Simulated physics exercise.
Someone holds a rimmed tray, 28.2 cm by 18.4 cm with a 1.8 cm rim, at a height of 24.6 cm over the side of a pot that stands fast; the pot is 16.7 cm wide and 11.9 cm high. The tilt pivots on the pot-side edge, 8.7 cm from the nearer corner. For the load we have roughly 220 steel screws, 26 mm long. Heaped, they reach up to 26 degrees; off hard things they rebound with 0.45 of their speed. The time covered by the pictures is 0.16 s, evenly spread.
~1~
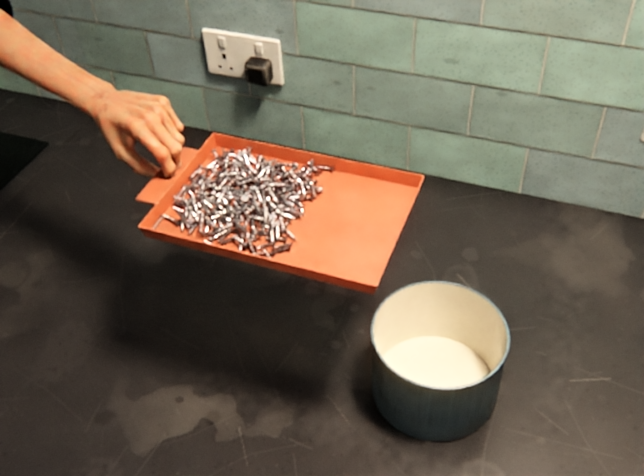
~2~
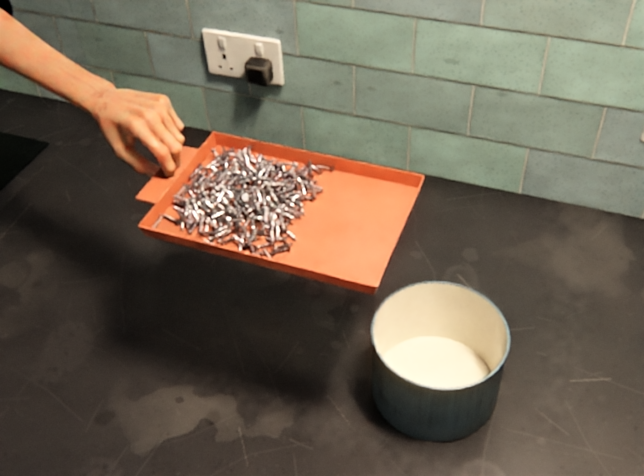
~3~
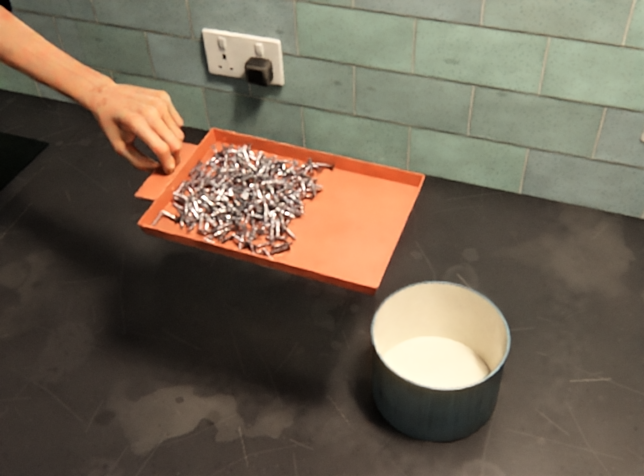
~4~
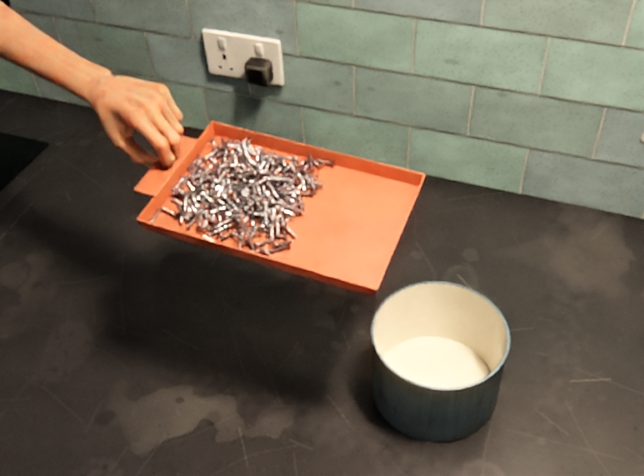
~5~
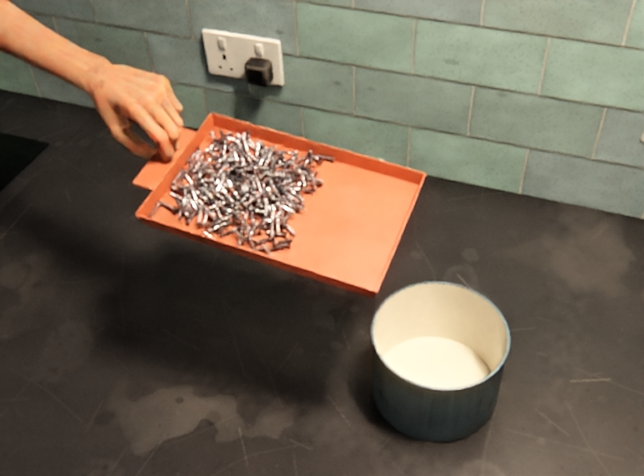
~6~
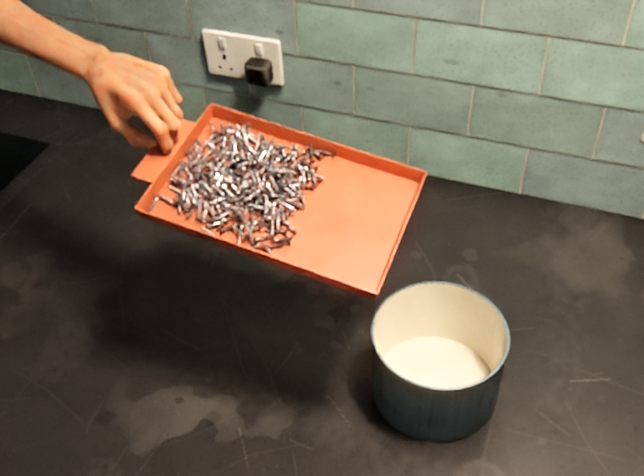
A hand reaching in from the left grips a shallow orange tray with a pile of small silvery metal pieces on its left side, seen from above over a dark, scuffed countertop. Below the tray's right end stands a dark blue pot with a cream interior, and a socket is set in green wall tiles behind. The hand slowly raises the tray's left end, tilting it slightly rightward, while the pile keeps its place on the tray and the camera stays still.
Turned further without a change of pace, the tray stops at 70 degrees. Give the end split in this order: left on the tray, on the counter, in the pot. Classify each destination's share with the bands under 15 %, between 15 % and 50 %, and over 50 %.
Tray: Under 15 %; counter: Over 50 %; pot: Between 15 % and 50 %.
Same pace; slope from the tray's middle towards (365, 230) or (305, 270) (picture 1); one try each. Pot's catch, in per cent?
First try: About 60 percent; second try: About 10 percent.
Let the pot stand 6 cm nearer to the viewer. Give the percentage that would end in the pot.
In that setup it would come to near 90 per cent.
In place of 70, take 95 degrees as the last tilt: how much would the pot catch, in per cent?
Estimated share: About 30 %.
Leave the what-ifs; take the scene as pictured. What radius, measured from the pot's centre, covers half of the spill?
Distance: Roughly 16 cm.
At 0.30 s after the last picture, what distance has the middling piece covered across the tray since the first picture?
Displacement on the tray: About 3 cm.
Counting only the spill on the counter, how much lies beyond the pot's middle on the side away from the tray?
I reckon around 70 per cent.
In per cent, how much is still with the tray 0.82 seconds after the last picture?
I'd say close to 10 per cent.
Then, 0.30 s after the last picture, tilt 39 degrees; the tray holds 100 %, the pot 0 %.
Then, 0.51 s after the last picture, tilt 60 degrees; the tray holds 95 %, the pot 0 %.
Then, 0.82 s after the last picture, tilt 70 degrees; the tray holds 10 %, the pot 25 %.
In the end, tray 5 %, counter 65 %, pot 30 %.
